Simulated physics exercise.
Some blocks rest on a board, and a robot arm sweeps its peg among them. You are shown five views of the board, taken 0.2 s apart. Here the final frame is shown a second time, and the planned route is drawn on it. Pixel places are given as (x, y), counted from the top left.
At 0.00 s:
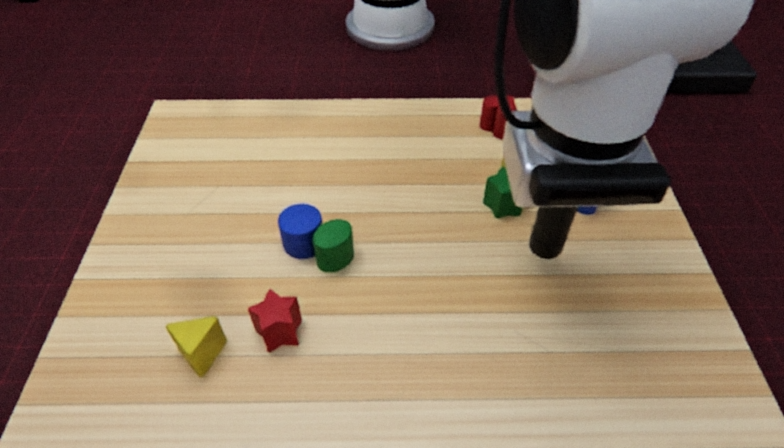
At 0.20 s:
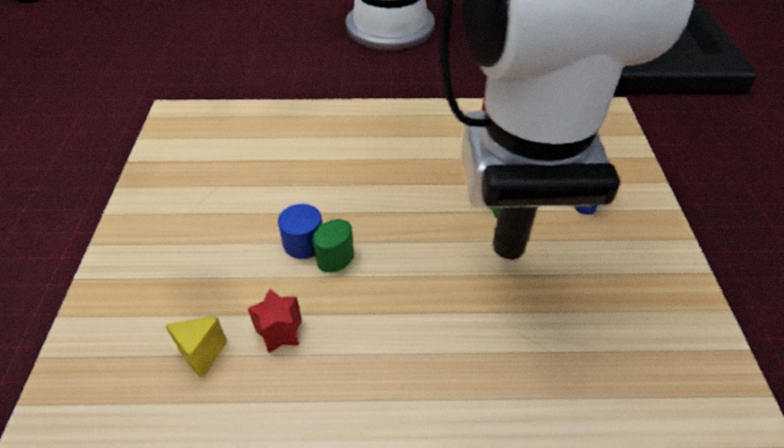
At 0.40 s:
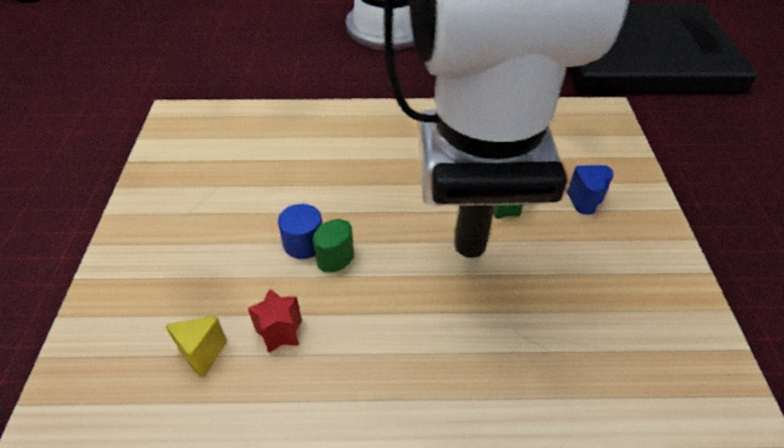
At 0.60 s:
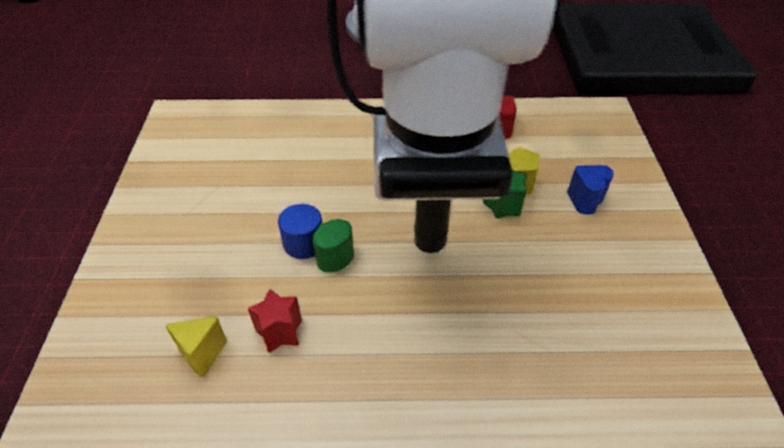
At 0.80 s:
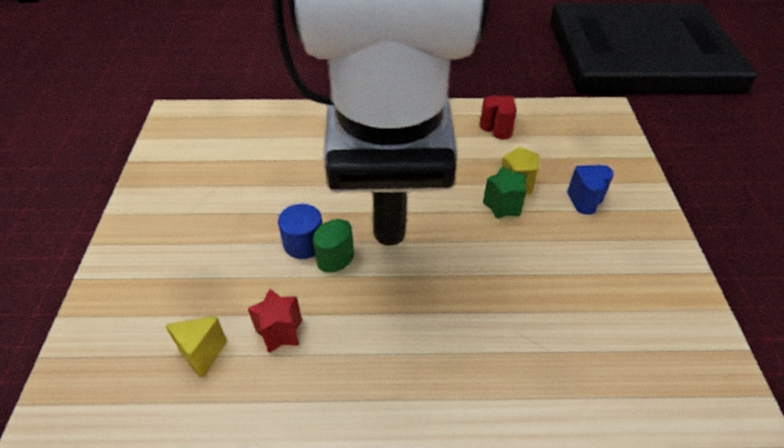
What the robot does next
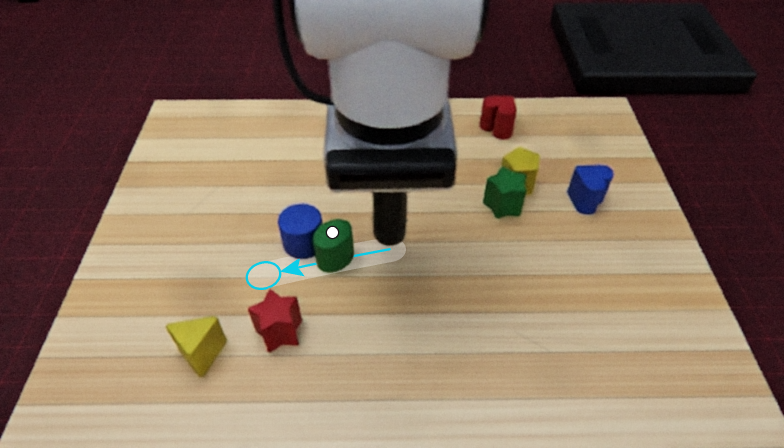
A robot arm swept its black peg steadily left across the wooden board, nearing the blue and green cylinders, while the colorful blocks, including a red star and yellow triangle, stayed still.
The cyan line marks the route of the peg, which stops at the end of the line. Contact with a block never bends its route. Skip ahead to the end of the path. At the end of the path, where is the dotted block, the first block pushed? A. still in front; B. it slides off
I choose A.
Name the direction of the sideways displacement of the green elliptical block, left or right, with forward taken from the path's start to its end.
Measured against the direction from start to end, the green elliptical block shifts toward the left-hand side.
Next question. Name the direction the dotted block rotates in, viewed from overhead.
It spins anti-clockwise.
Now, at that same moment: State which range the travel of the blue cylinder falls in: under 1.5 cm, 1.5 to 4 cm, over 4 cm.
The answer is 1.5 to 4 cm.
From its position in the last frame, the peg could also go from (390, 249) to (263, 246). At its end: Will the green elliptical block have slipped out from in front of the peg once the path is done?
My answer is yes.
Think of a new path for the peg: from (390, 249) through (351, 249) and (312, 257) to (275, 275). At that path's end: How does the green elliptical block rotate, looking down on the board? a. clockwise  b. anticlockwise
(b)
Drawn move, from (390, 249) to (264, 275); the dot is on the green elliptical block.
On the path given first. One third of the way, peg (347, 243); blue cylinder (288, 217); green elliptical block (310, 240), turned 15° anticlockwise.
Two thirds of the way, peg (303, 251); blue cylinder (283, 216); green elliptical block (268, 257), turned 45° anticlockwise.
At the end, peg (259, 261); red star still; blue cylinder (280, 216); green elliptical block (231, 273), turned 90° anticlockwise.
